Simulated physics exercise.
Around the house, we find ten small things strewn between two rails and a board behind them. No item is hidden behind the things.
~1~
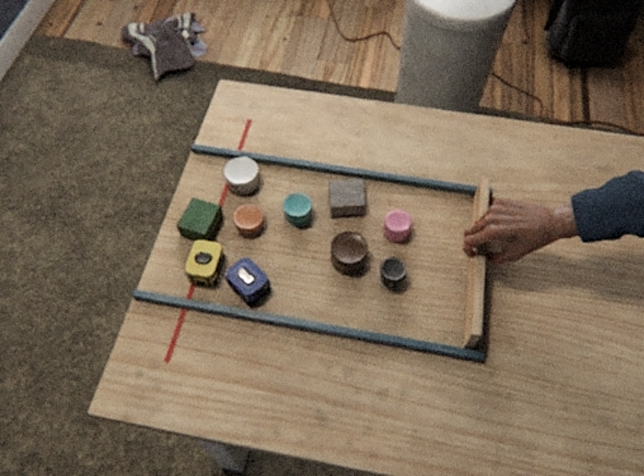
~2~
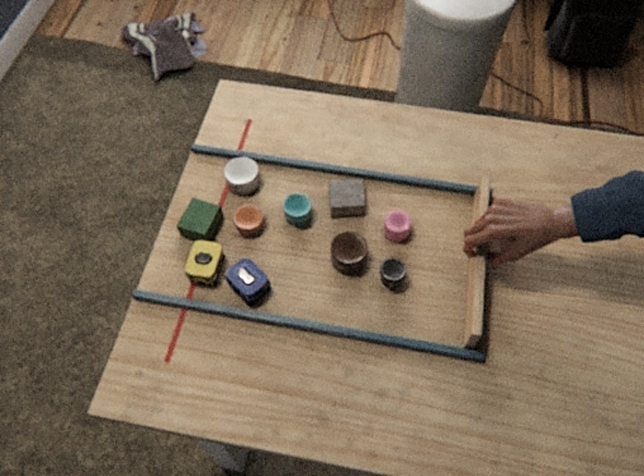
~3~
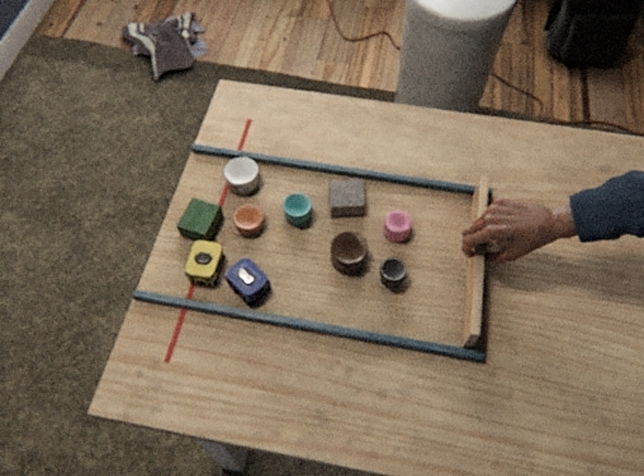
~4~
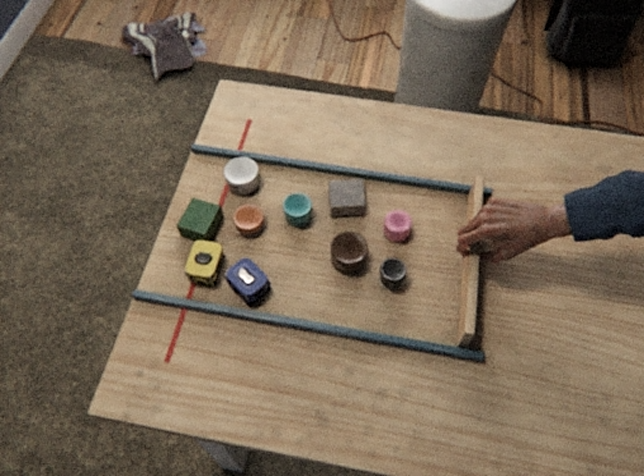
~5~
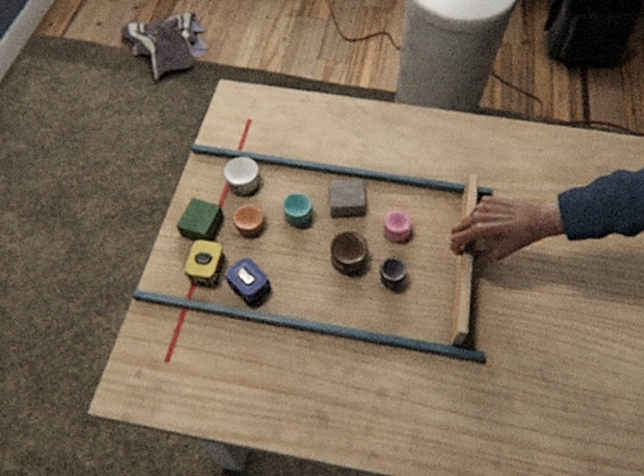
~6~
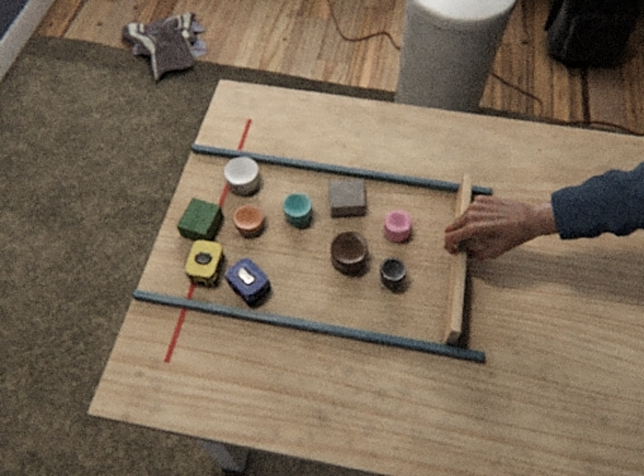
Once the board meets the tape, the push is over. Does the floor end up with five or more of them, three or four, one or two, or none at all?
Most likely one of them, or two, will slide off.
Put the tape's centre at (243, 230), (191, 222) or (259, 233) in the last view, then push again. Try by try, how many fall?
Counts per try: 0; 5; 0.
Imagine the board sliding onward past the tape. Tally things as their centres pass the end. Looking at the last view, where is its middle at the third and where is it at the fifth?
About (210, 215) and about (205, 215).
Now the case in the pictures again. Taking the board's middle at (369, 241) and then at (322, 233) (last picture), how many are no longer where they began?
I get 3 at the one place and 5 at the other.
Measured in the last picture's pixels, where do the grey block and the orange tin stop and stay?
In the last view, the middles sit near (212, 173) and near (165, 214).
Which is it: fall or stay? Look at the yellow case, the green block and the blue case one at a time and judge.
At the end the yellow case is still there, the green block is no longer there and the blue case is still there.
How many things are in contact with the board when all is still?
It's 5 of them.
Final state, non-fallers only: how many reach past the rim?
I count 4 overhanging.
Early on, none off yet; green block at rest near (200, 221); yellow case at rest near (206, 263); white tub at rest near (242, 177).
Finally, the number that fall off is one or two; lost, green block.
